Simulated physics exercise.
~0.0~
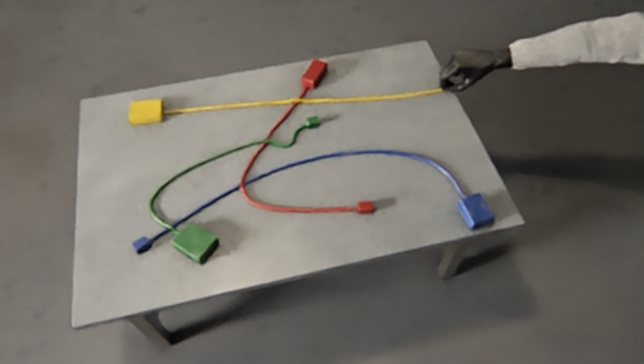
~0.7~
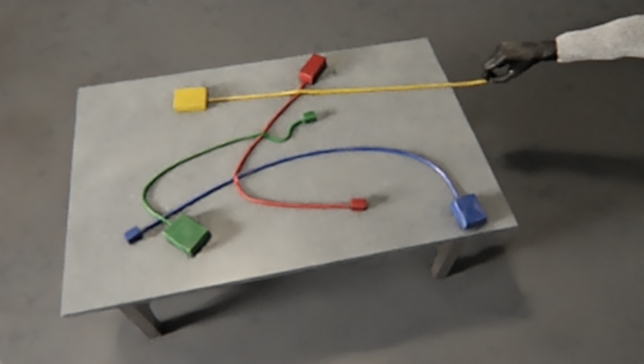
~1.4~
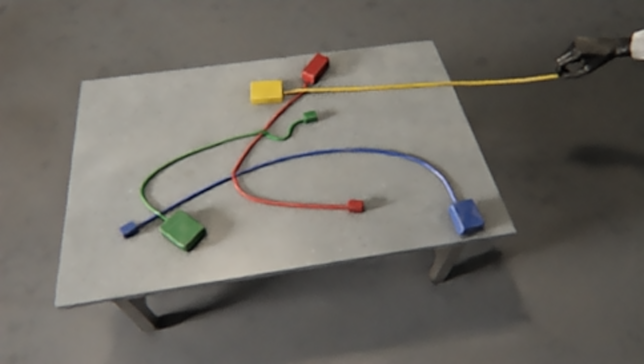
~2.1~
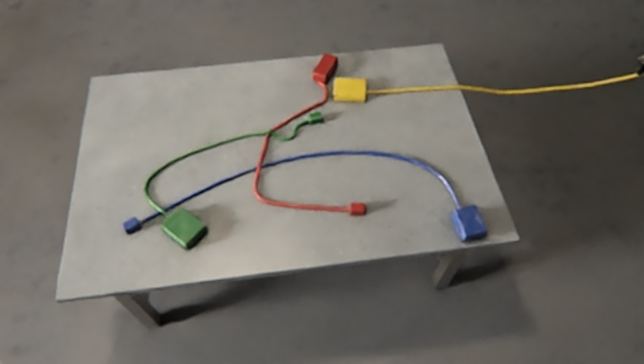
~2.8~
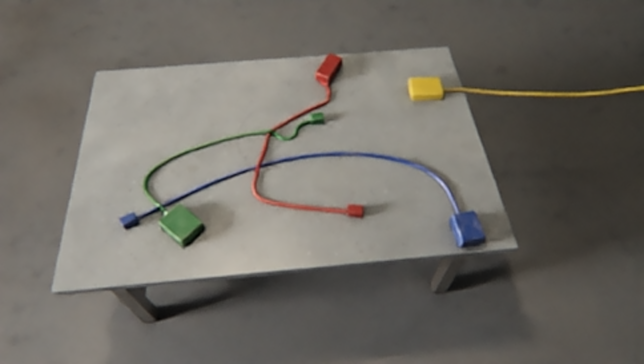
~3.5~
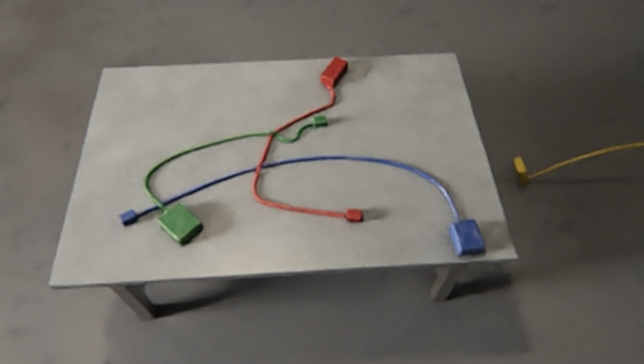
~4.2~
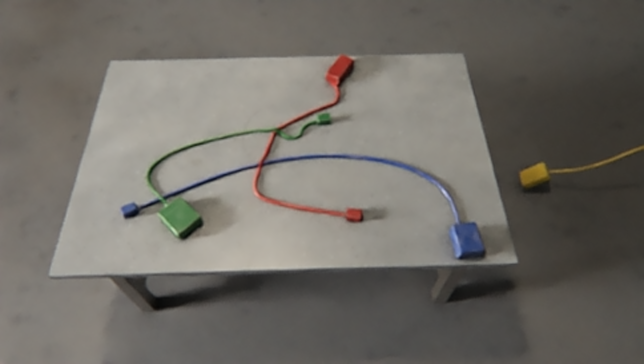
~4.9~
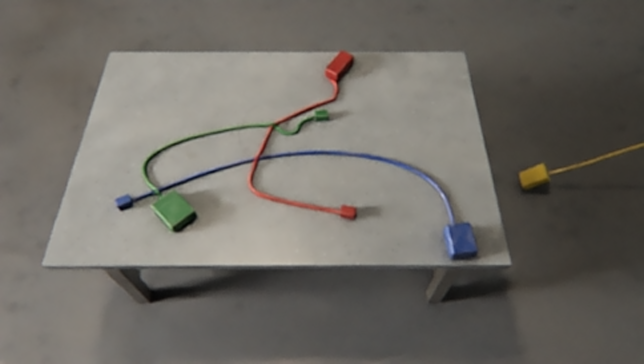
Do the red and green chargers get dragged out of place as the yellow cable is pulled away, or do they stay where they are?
Both the red charger and the green charger stay where they are on the table.
